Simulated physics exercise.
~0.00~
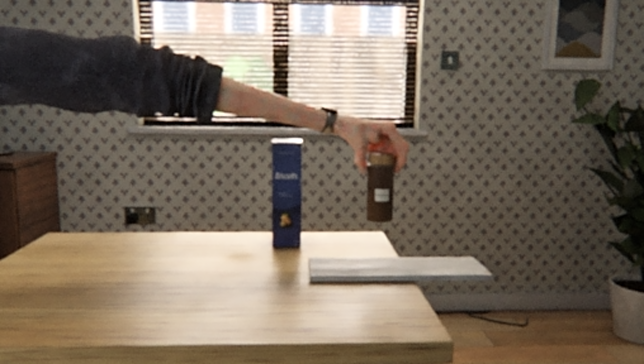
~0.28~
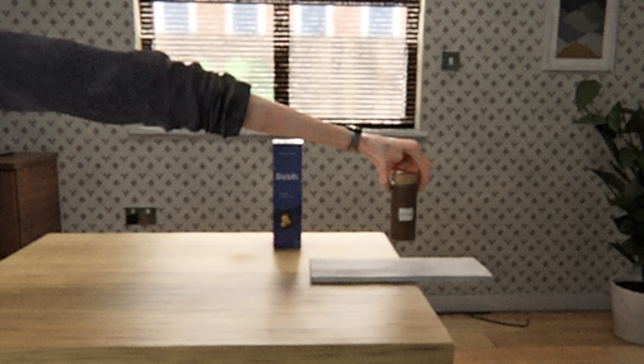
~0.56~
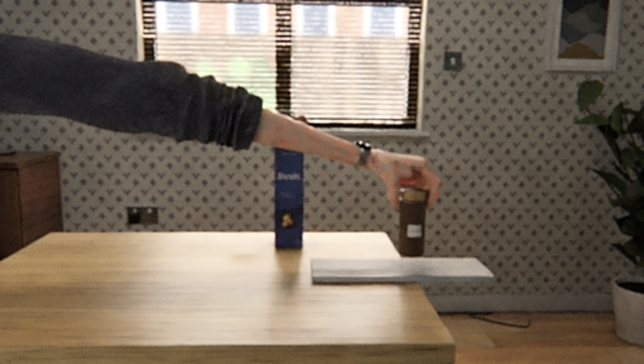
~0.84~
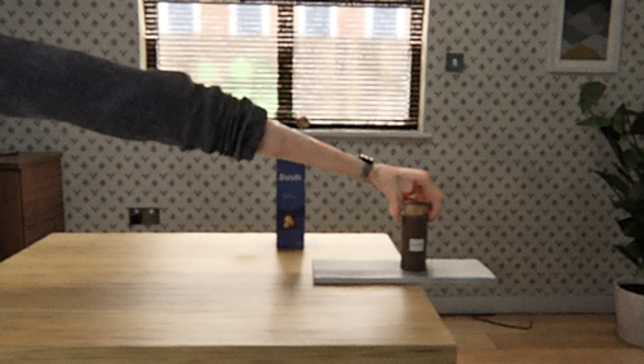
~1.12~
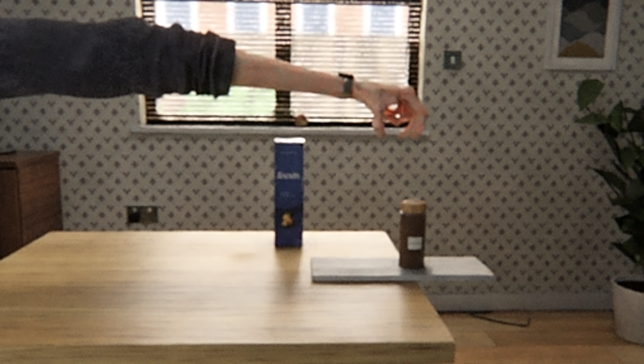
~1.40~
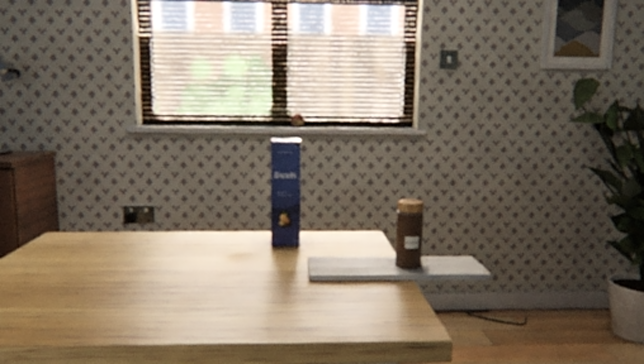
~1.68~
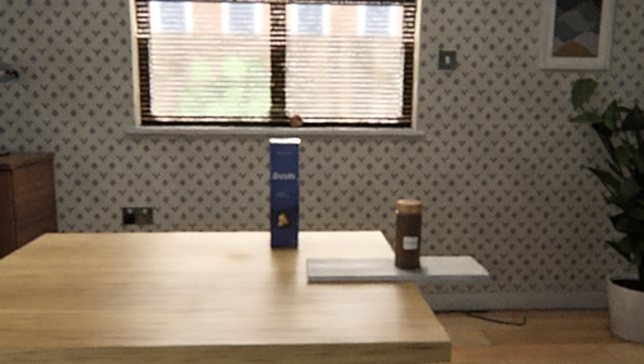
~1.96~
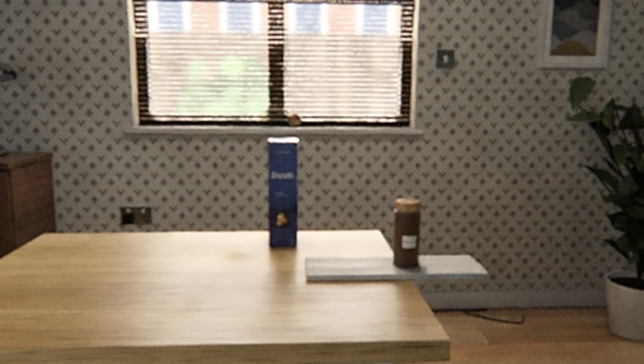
On a wooden table in a room with patterned wallpaper, a hand lowered a brown shaker onto a white plank jutting past the table's right end, near a blue carton, then let go and drew away, and the plank stayed balanced with everything upright.
